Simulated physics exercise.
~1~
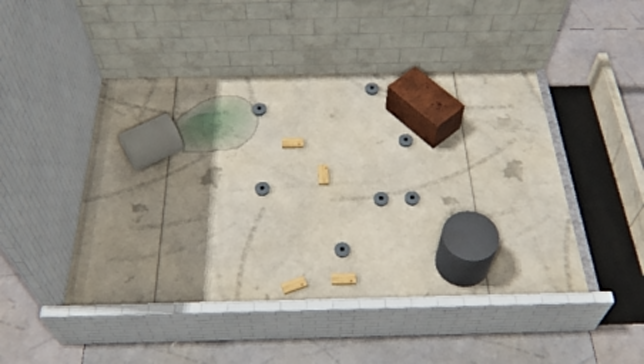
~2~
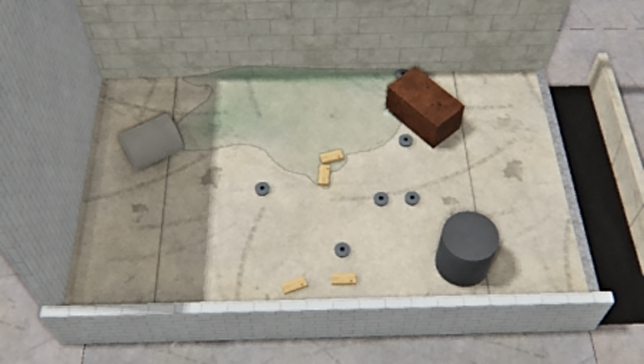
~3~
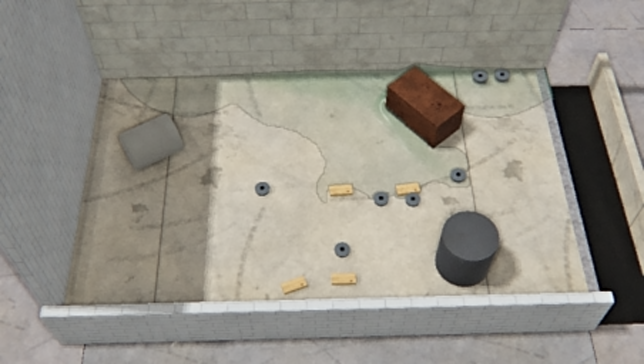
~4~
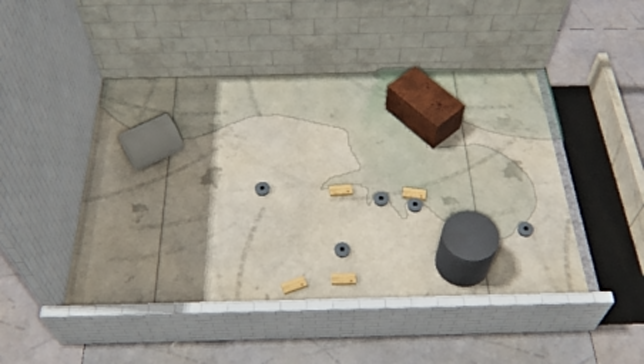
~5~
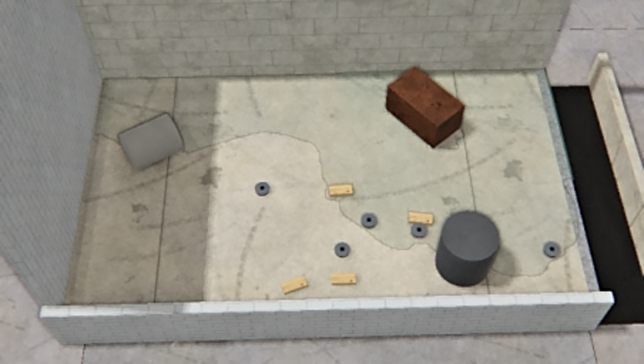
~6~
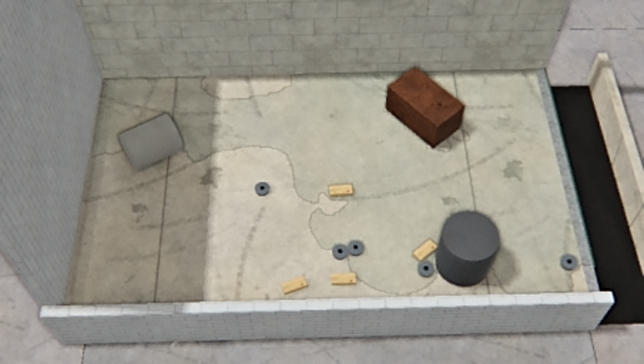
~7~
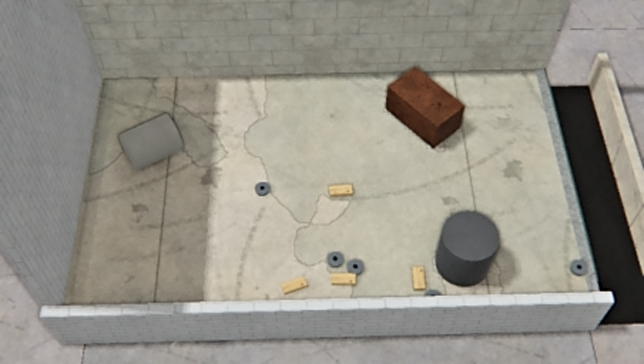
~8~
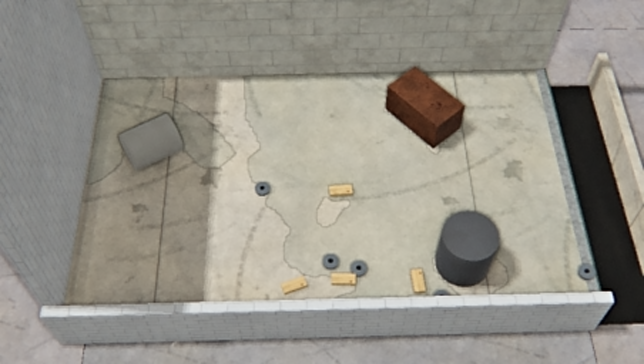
Water spread from a grey block at the upper left across the pale walled floor, pushing several small dark rings and yellow blocks rightward and toward the front; some rings slipped out of sight, and the rest ended scattered around the dark cylinder and near the front wall.
